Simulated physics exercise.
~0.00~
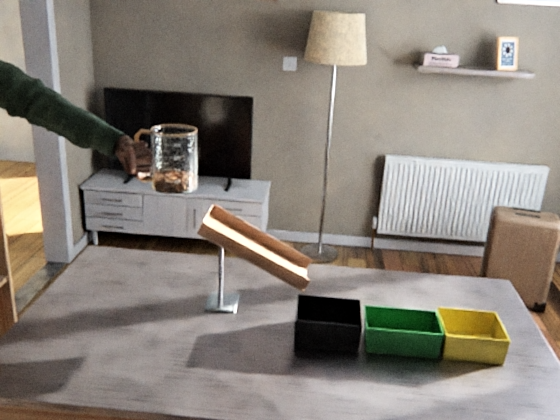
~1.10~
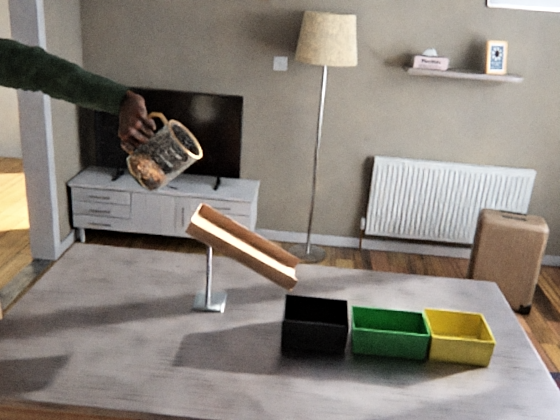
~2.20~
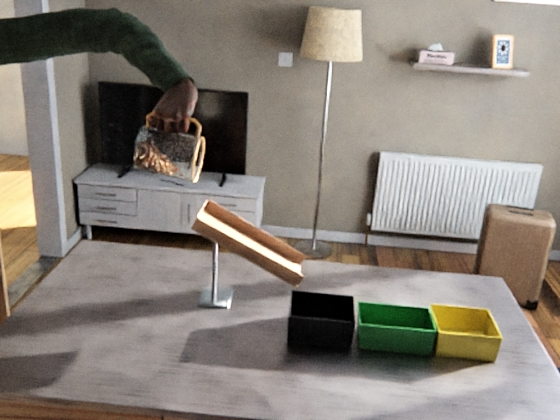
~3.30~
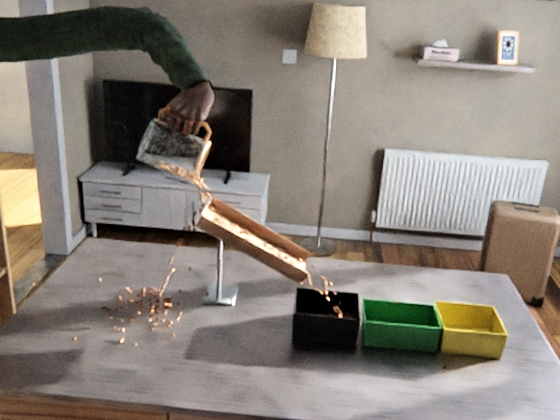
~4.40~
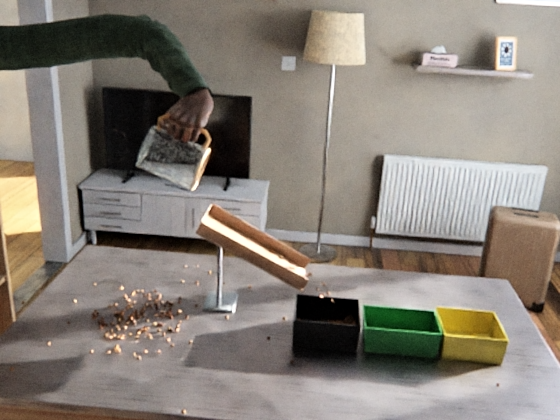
In a living room, a hand tips a jug, spilling pieces into the black tin and across the table.
